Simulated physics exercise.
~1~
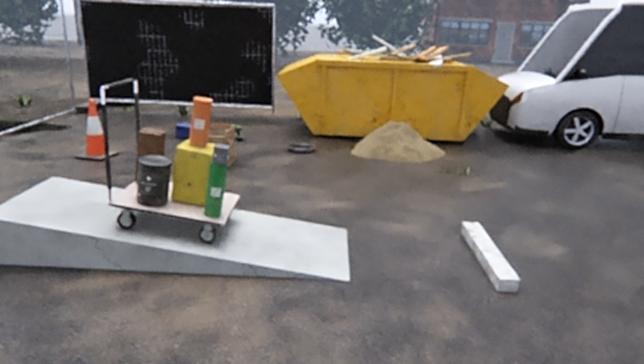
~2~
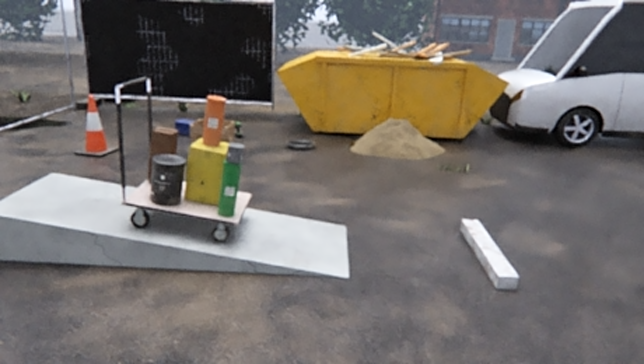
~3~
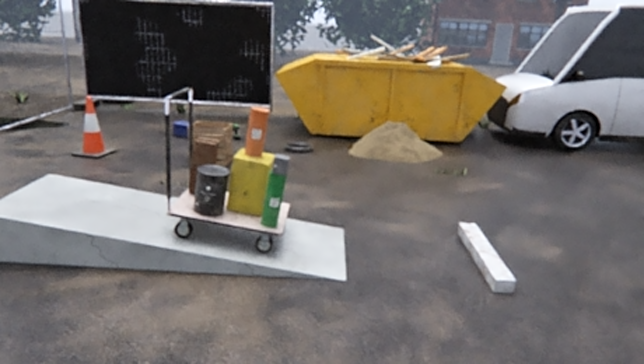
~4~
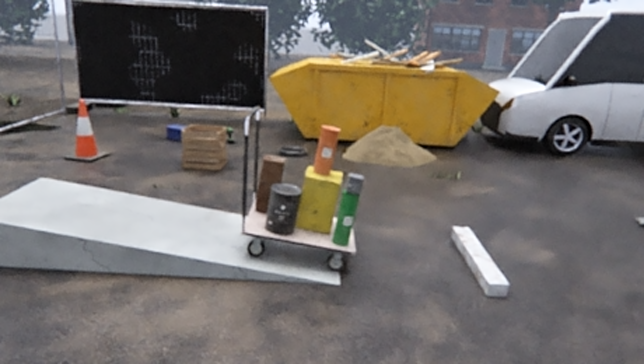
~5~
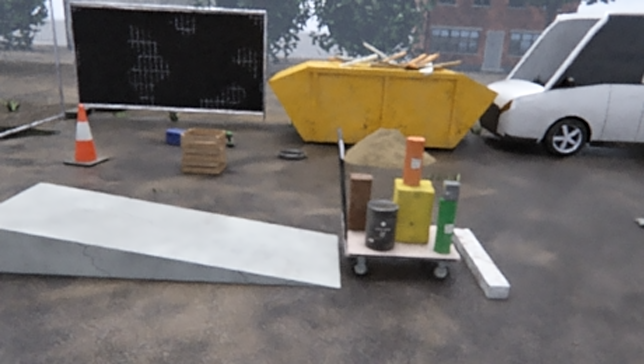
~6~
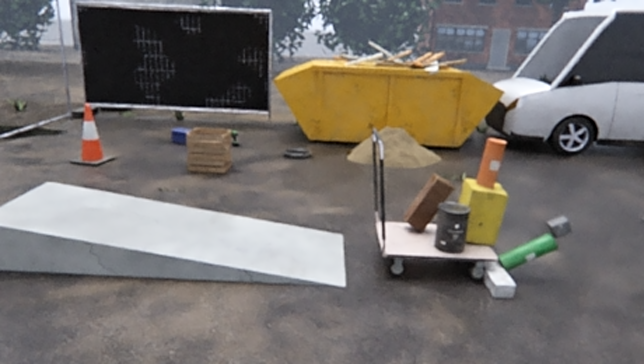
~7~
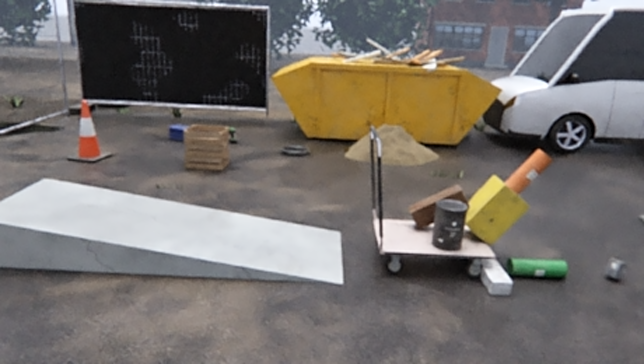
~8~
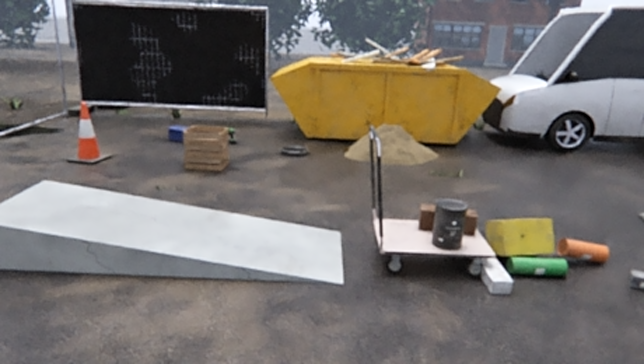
We see a loaded trolley roll right down a ramp and stop at a white kerb. The green canister and small grey object topple off first, then the yellow box and orange canister, while the brown box tips over on the deck and the black pail stays upright.
